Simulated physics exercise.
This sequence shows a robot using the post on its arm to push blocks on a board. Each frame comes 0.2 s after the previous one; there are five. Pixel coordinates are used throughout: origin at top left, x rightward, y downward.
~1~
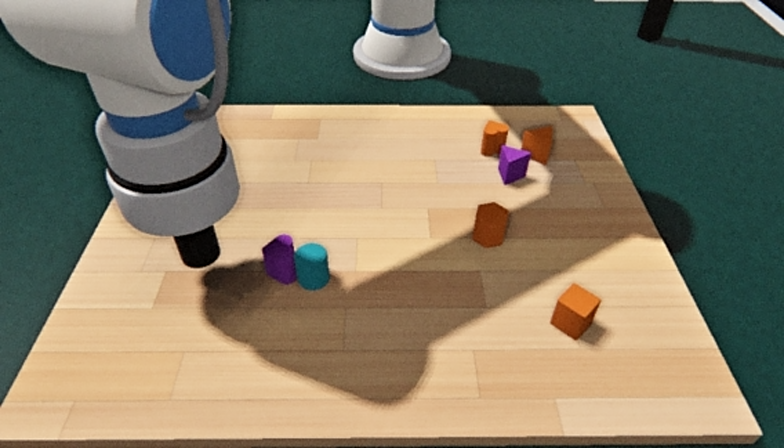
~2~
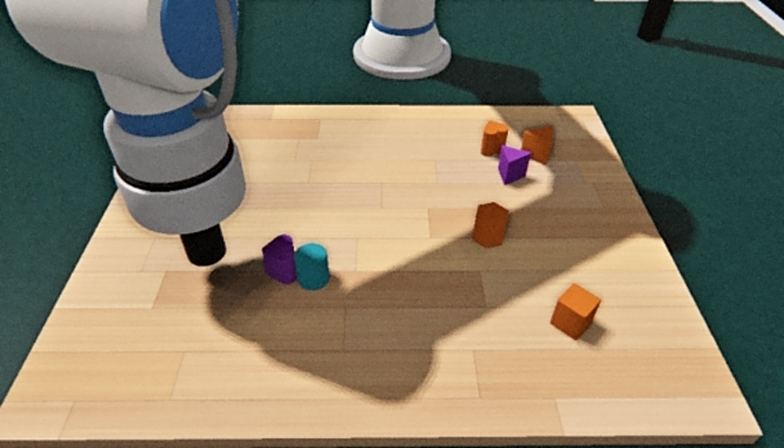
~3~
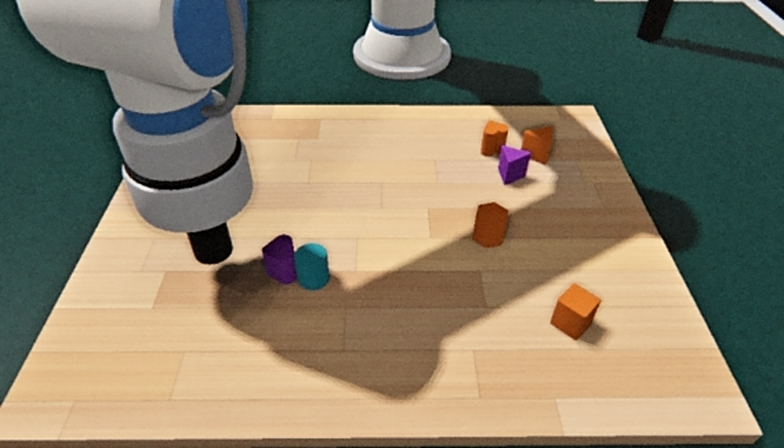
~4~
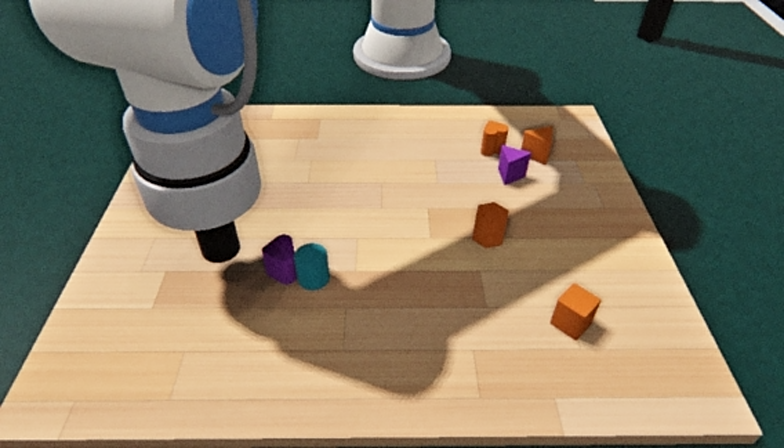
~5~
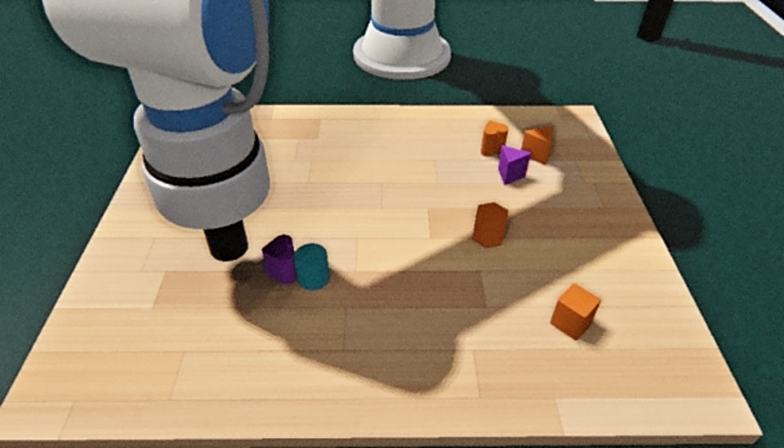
At first, a robot arm holds its black post over the left side of a wooden board, left of a purple block and a turquoise round block, with orange blocks and another purple one farther right. The arm then slides the post slightly right, nearer the purple block, while every block stays still.
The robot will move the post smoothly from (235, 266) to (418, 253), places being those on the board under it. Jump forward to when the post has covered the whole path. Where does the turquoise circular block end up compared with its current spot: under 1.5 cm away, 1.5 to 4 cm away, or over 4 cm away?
Band: Over 4 cm.
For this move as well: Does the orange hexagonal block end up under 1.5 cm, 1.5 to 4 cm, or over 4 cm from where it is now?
Less than 1.5 cm.
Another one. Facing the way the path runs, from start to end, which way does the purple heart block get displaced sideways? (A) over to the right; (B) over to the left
A (over to the right)
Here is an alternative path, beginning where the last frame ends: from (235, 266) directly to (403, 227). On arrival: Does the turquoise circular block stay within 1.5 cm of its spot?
In short: Yes.
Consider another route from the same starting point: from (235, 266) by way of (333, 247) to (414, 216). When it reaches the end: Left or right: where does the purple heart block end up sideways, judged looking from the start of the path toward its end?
Moves right.
What follows on the original path. One third of the way, post at (295, 245); purple heart block at (318, 256), turned 30° clockwise; turquoise circular block at (345, 263).
Two thirds of the way, post at (358, 241); purple heart block at (326, 261), turned 40° clockwise; turquoise circular block at (355, 269).
At the end, post at (419, 235); purple heart block at (326, 261), turned 40° clockwise; turquoise circular block at (355, 269); orange hexagonal block in place.
